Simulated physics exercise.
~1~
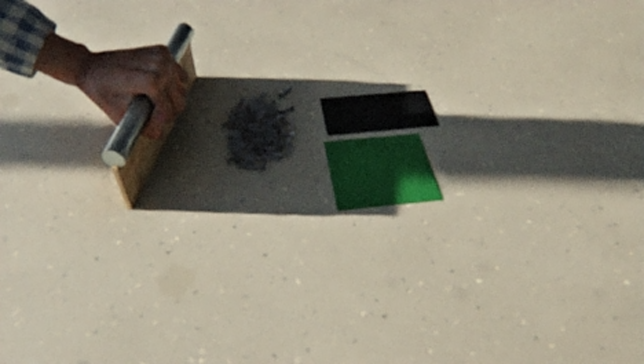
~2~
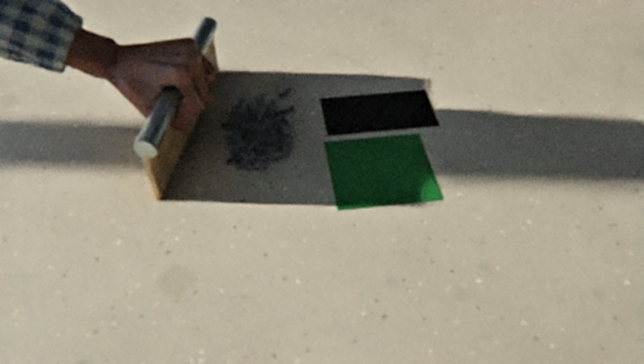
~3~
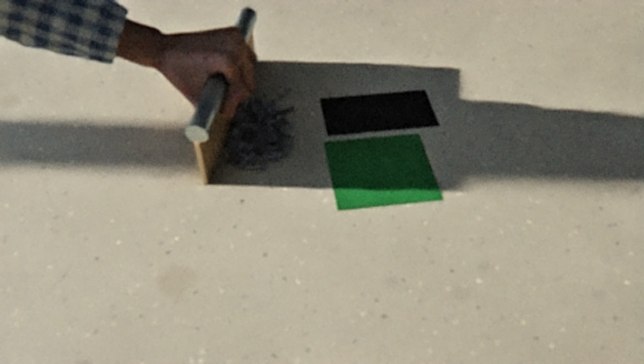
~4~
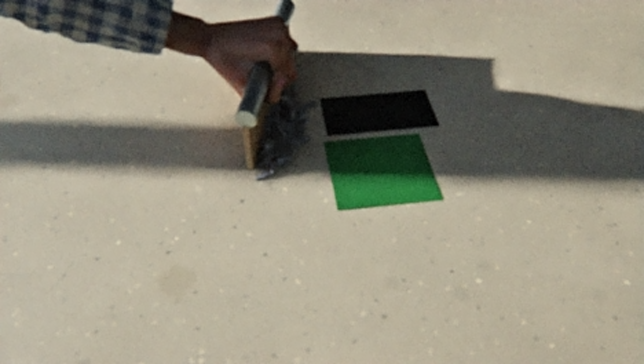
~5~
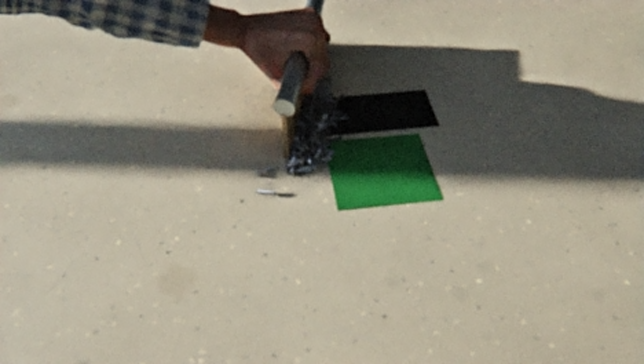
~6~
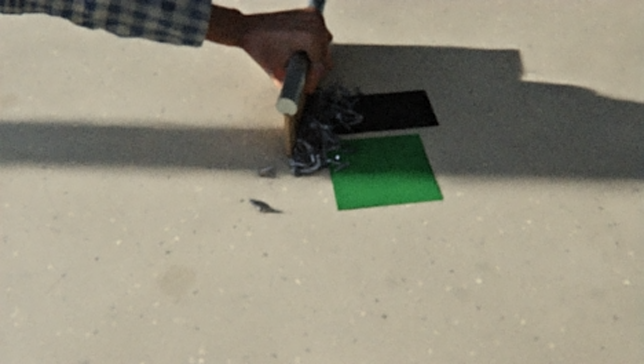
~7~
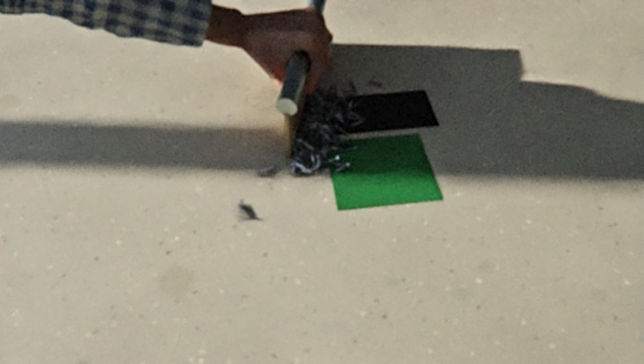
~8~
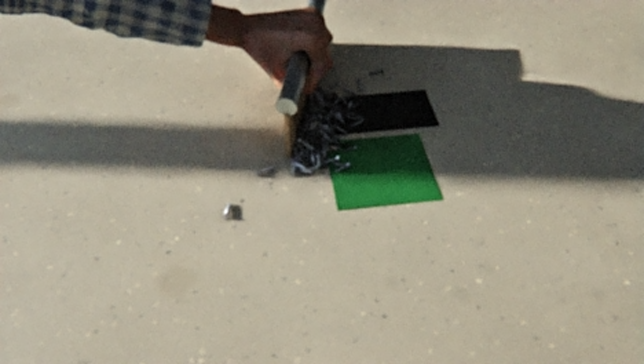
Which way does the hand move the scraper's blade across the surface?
The hand pushes the blade to the right, into the pile of small dark pieces, before it stops beside the coloured sheets.
